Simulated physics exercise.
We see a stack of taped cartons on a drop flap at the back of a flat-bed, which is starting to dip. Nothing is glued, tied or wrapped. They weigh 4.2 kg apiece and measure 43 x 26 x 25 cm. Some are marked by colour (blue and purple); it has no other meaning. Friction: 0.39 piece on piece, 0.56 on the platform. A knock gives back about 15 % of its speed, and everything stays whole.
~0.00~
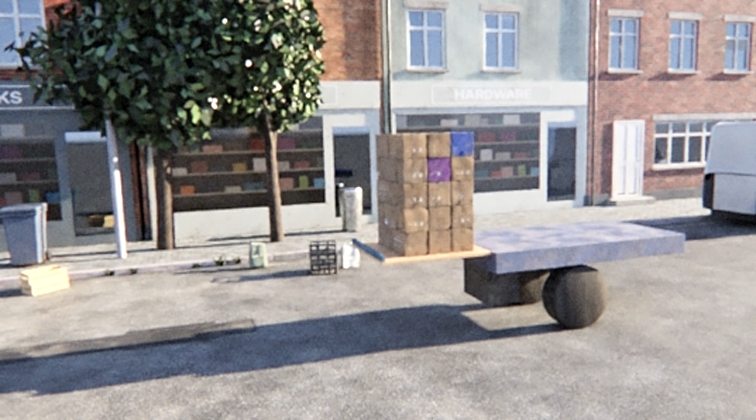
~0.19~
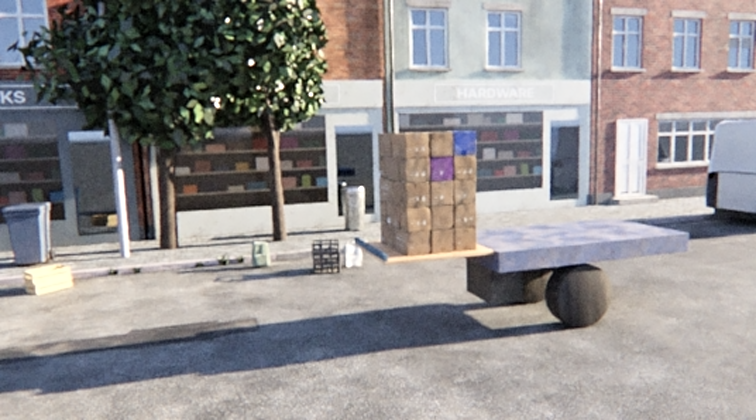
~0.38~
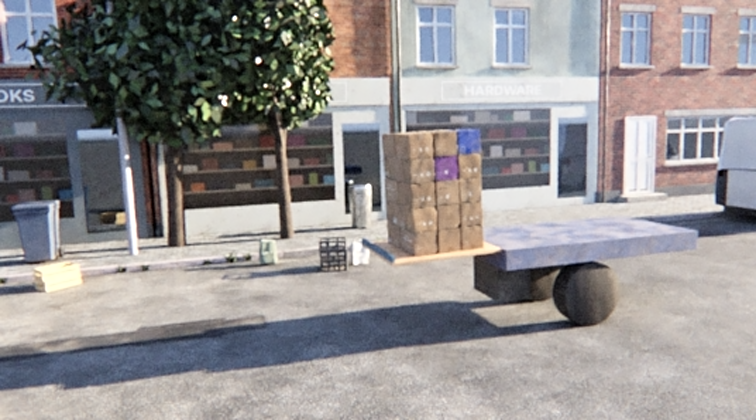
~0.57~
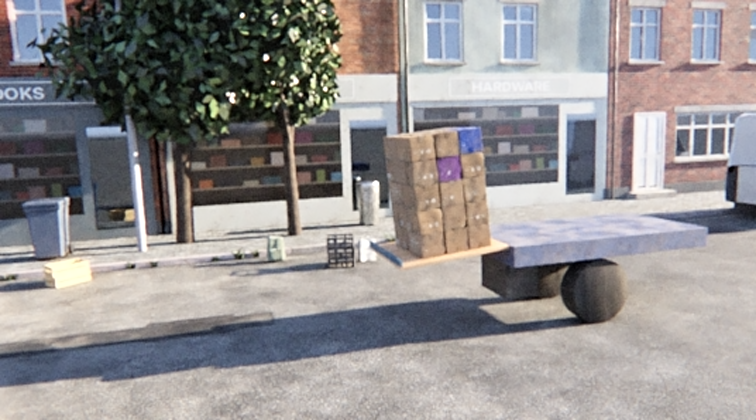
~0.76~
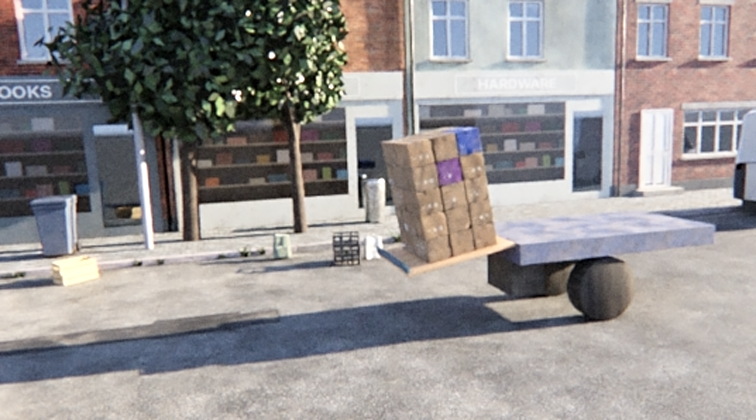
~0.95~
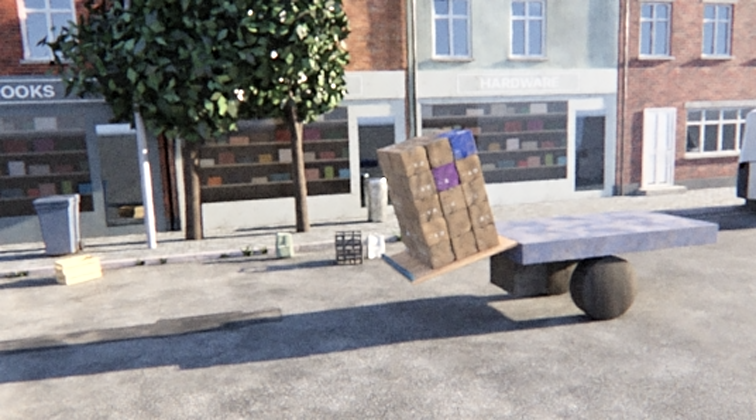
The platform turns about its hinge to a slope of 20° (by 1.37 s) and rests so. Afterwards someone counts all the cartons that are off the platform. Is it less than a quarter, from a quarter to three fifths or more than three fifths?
The part is upwards of three fifths.
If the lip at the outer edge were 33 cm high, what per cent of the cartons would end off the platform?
Then 40 per cent.
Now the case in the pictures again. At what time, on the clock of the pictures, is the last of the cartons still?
Near 4.5 s.
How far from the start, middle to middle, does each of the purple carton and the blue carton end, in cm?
Moved: Purple 230, blue 290.
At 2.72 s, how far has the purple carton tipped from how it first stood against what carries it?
Some 80°.
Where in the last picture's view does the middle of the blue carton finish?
Near (298, 354).
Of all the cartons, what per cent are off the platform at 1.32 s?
0 per cent by then.
After 1.32 s, slope 20°; none of the 36 cartons off the platform, 36 disturbed; purple carton 11° from how it stood; blue carton 11° from how it stood.
After 1.70 s, slope 20°; 17 of the 36 cartons off the platform; purple carton 53° from how it stood, 33 cm lower; blue carton 52° from how it stood, 36 cm lower.
After 2.72 s, slope 20°; 27 of the 36 cartons off the platform; blue carton on its side; purple carton on its side.
In the end (4.7 s), slope 20°; 28 of the 36 cartons off the platform; blue carton on its side; purple carton on its side. That is 78 per cent. From the last view, middles, blue carton near (298, 354), purple carton near (356, 357).
